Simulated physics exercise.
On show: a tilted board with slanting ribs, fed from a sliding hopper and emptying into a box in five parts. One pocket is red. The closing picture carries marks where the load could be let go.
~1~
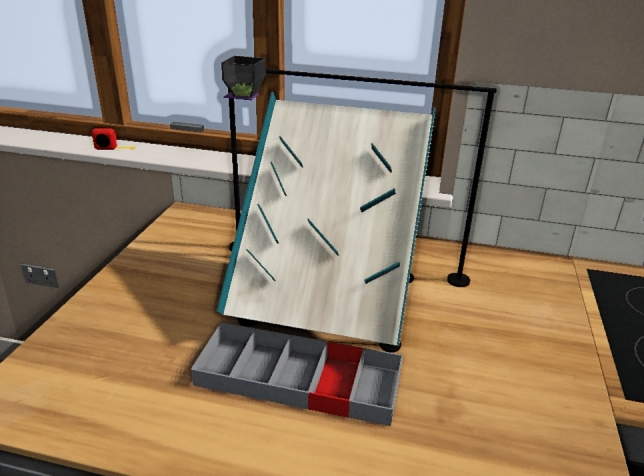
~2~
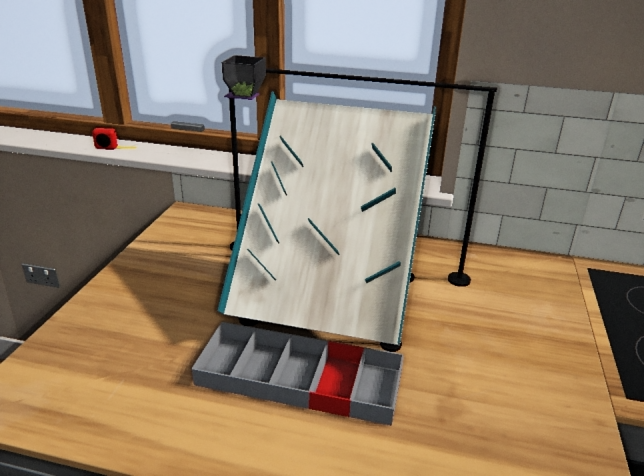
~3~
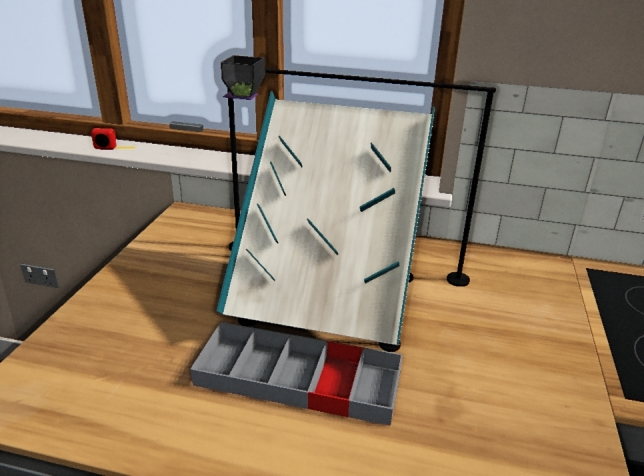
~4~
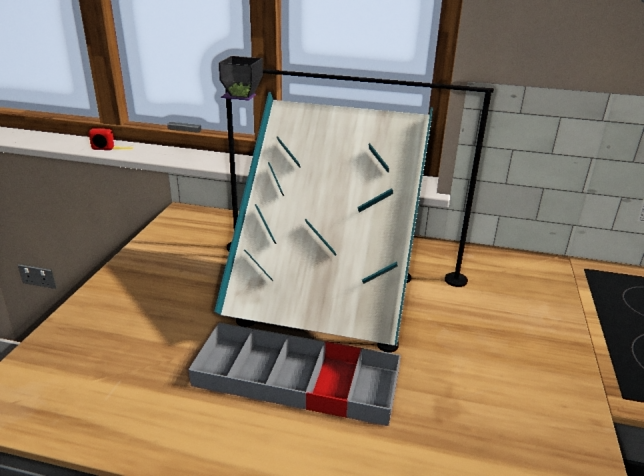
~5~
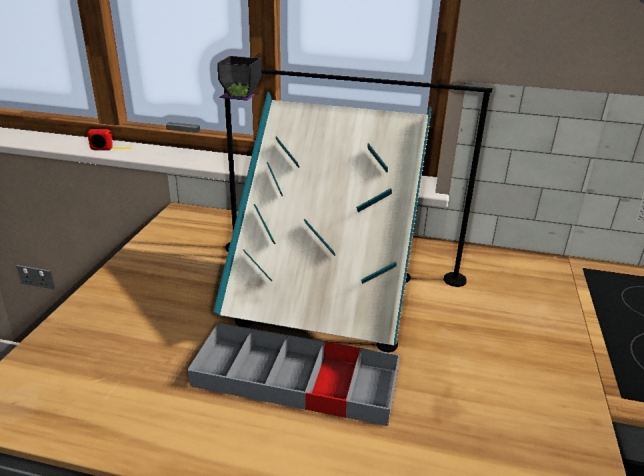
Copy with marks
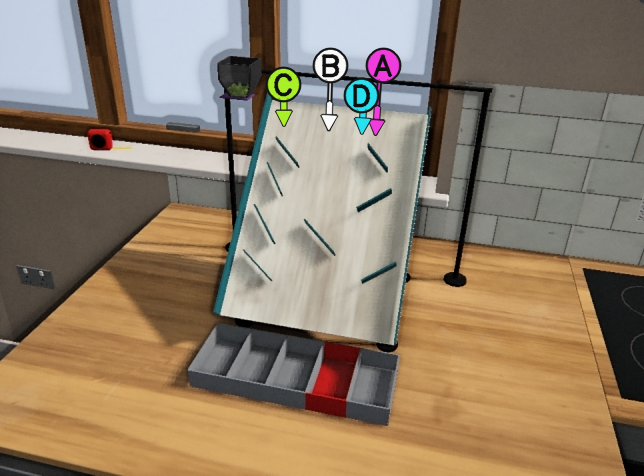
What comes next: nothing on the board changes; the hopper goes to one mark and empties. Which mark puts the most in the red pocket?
Take D.
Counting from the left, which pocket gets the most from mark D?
It is the fourth one.
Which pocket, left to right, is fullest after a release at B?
It is the fourth one.
On the marked copy, mark A meets the board at (375, 129); mark B meets the board at (328, 124); mark C meets the board at (283, 120); mark D meets the board at (362, 128).
If A is chosen, roughly a third in the red pocket, roughly half in other pockets, about a tenth outside the box.
If B is chosen, roughly a third in the red pocket, roughly a third in other pockets, roughly a quarter outside the box.
If C is chosen, roughly a third in the red pocket, roughly half in other pockets, about a tenth outside the box.
If D is chosen, roughly half in the red pocket, roughly a third in other pockets, about a tenth outside the box.
